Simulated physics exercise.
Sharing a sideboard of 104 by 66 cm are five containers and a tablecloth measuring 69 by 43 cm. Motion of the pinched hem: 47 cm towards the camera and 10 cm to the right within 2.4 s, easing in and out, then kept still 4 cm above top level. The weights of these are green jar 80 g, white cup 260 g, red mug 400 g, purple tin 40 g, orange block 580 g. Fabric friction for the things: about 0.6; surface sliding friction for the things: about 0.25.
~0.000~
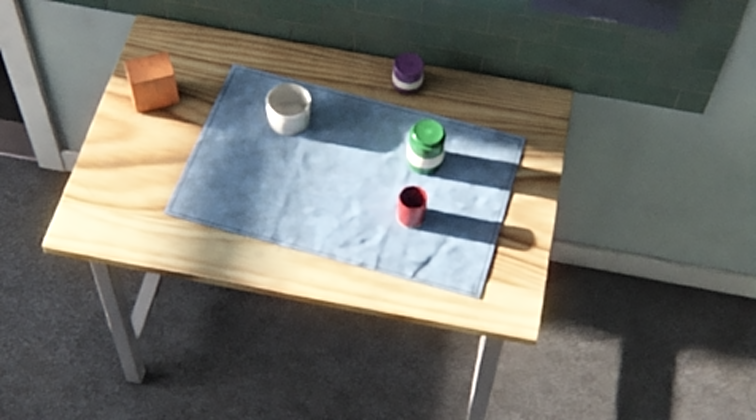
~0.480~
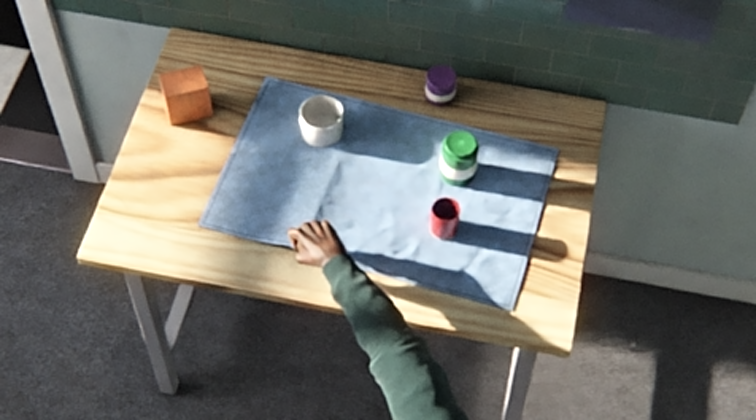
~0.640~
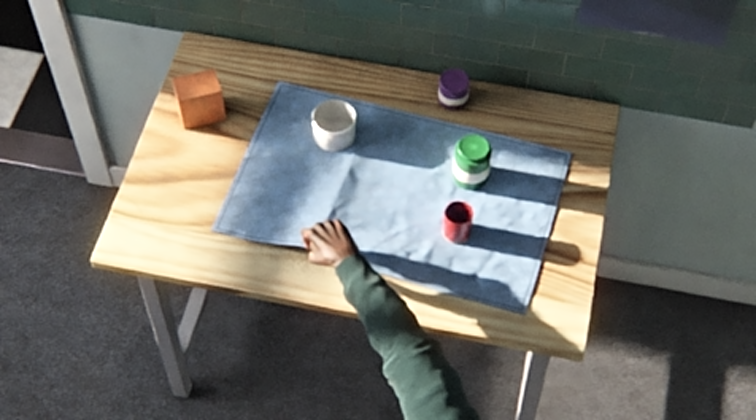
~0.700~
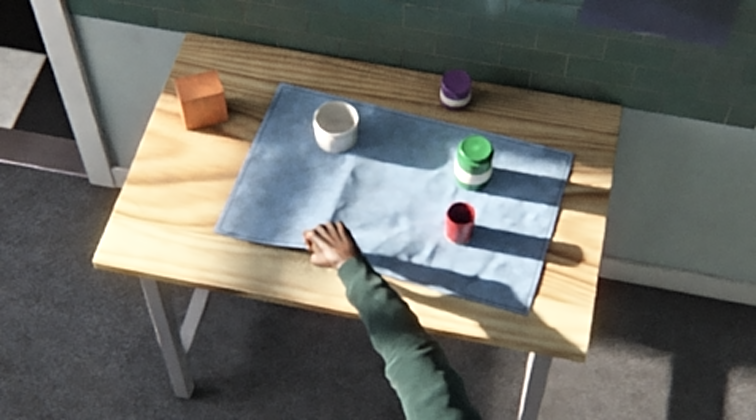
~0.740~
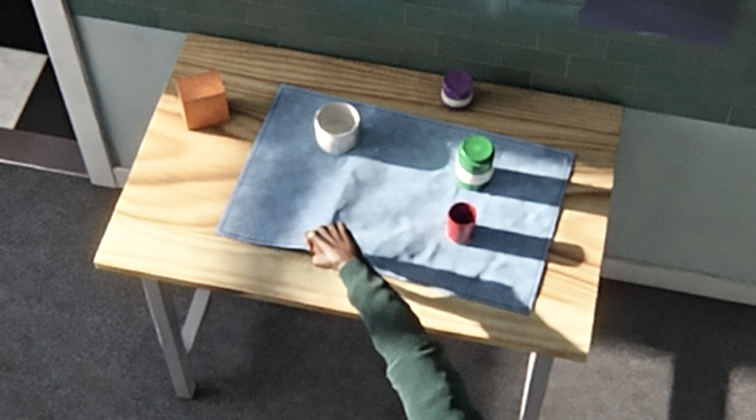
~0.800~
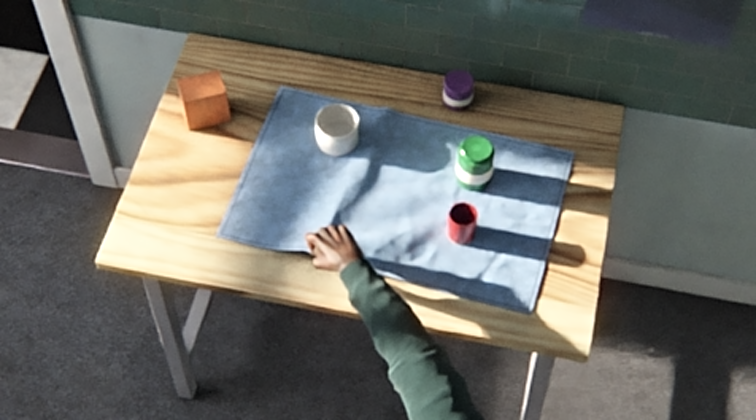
Hand in green sleeve reaching in and pinching front hem of blue cloth under cup, mug and jar, cloth barely shifting.
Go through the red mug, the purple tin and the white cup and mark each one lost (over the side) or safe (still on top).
Marks: Red mug lost, purple tin safe, white cup lost.
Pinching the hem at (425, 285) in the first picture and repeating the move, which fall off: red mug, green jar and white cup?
Log - red mug: Off the top; green jar: Off the top; white cup: Off the top.
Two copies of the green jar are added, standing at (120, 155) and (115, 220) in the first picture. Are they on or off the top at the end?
In order: Holds on; holds on.
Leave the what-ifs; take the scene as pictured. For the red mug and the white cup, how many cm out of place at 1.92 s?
Roughly red mug 15 cm and white cup 30 cm.
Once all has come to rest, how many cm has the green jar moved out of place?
Result: Green jar over the edge.
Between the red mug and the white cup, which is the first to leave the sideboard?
Red.
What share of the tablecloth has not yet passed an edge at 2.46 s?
Share within the edges: Approx. 25 %.
After 1.4 s, 100 % of the tablecloth is still over the top; white cup 12 cm off its start, red mug 5 cm off its start, green jar 8 cm off its start.
After 1.9 s, 75 % of the tablecloth is still over the top; white cup 31 cm off its start, red mug 17 cm off its start, green jar 21 cm off its start.
After 2.5 s, 25 % of the tablecloth is still over the top; white cup 51 cm off its start at (265, 331), red mug over the edge, green jar 38 cm off its start at (394, 283).
After 3.0 s, 0 % of the tablecloth is still over the top; white cup over the edge, red mug over the edge, green jar over the edge.
After 4.6 s, 0 % of the tablecloth is still over the top; white cup over the edge, red mug over the edge, purple tin 0 cm off its start at (459, 81), green jar over the edge.
